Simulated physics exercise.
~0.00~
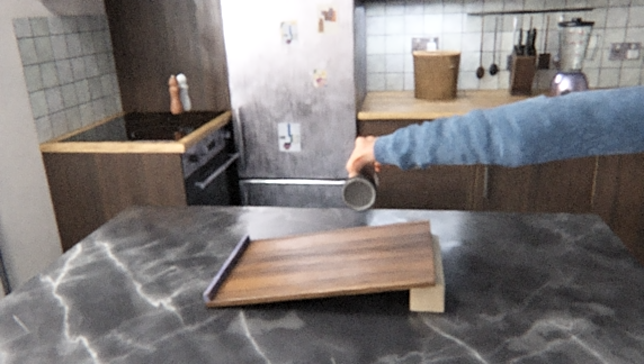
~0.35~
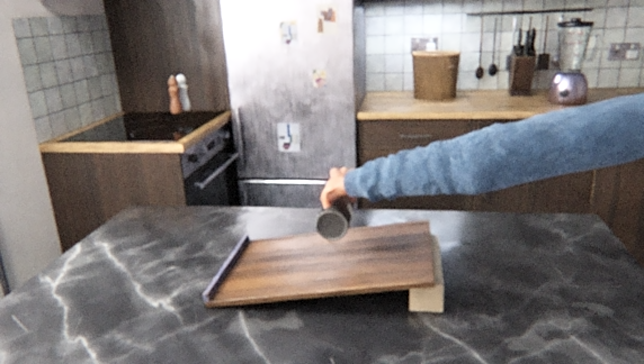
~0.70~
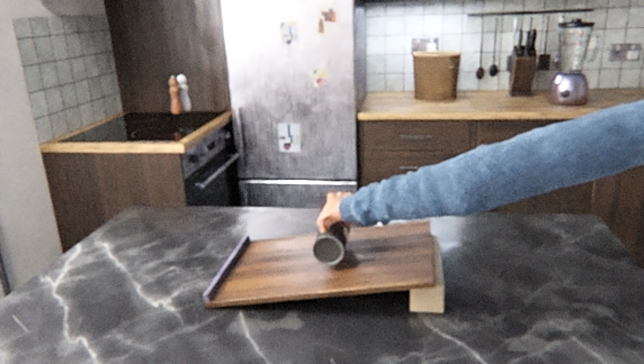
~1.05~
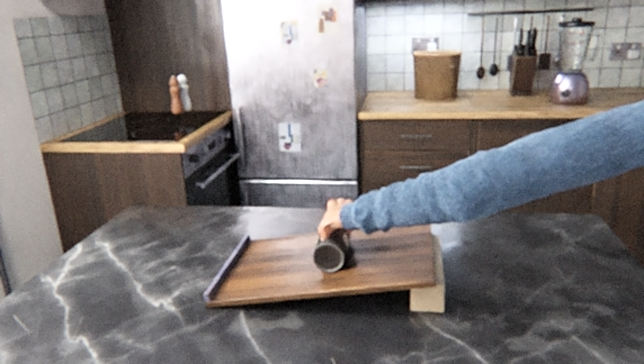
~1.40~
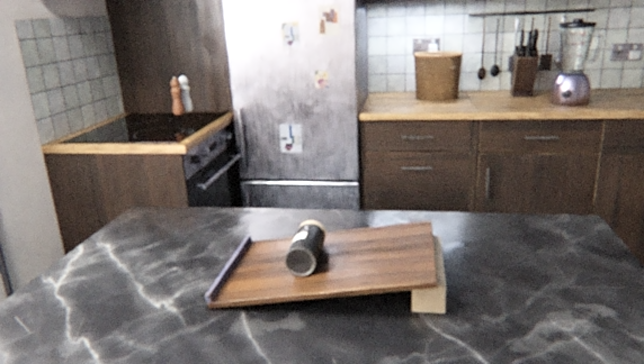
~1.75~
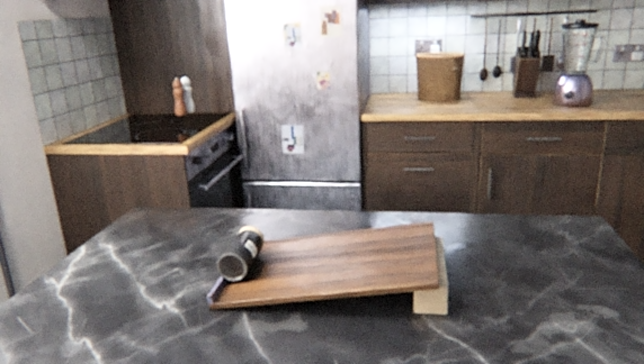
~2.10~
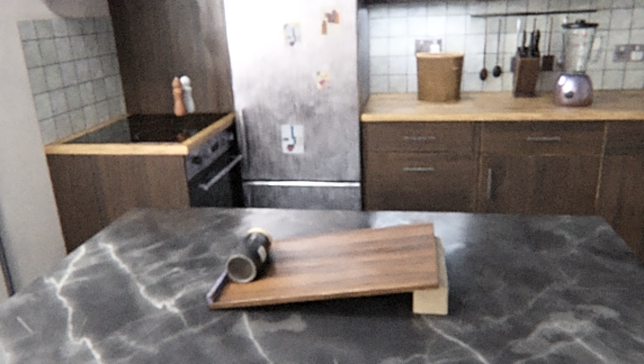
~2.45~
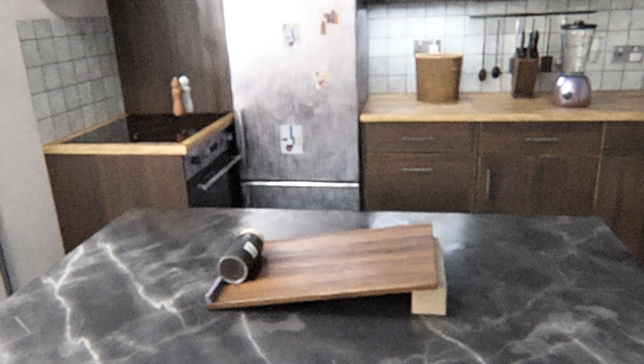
A hand sets a black jar on a tilted board, and it rolls left, stopping at the raised edge.
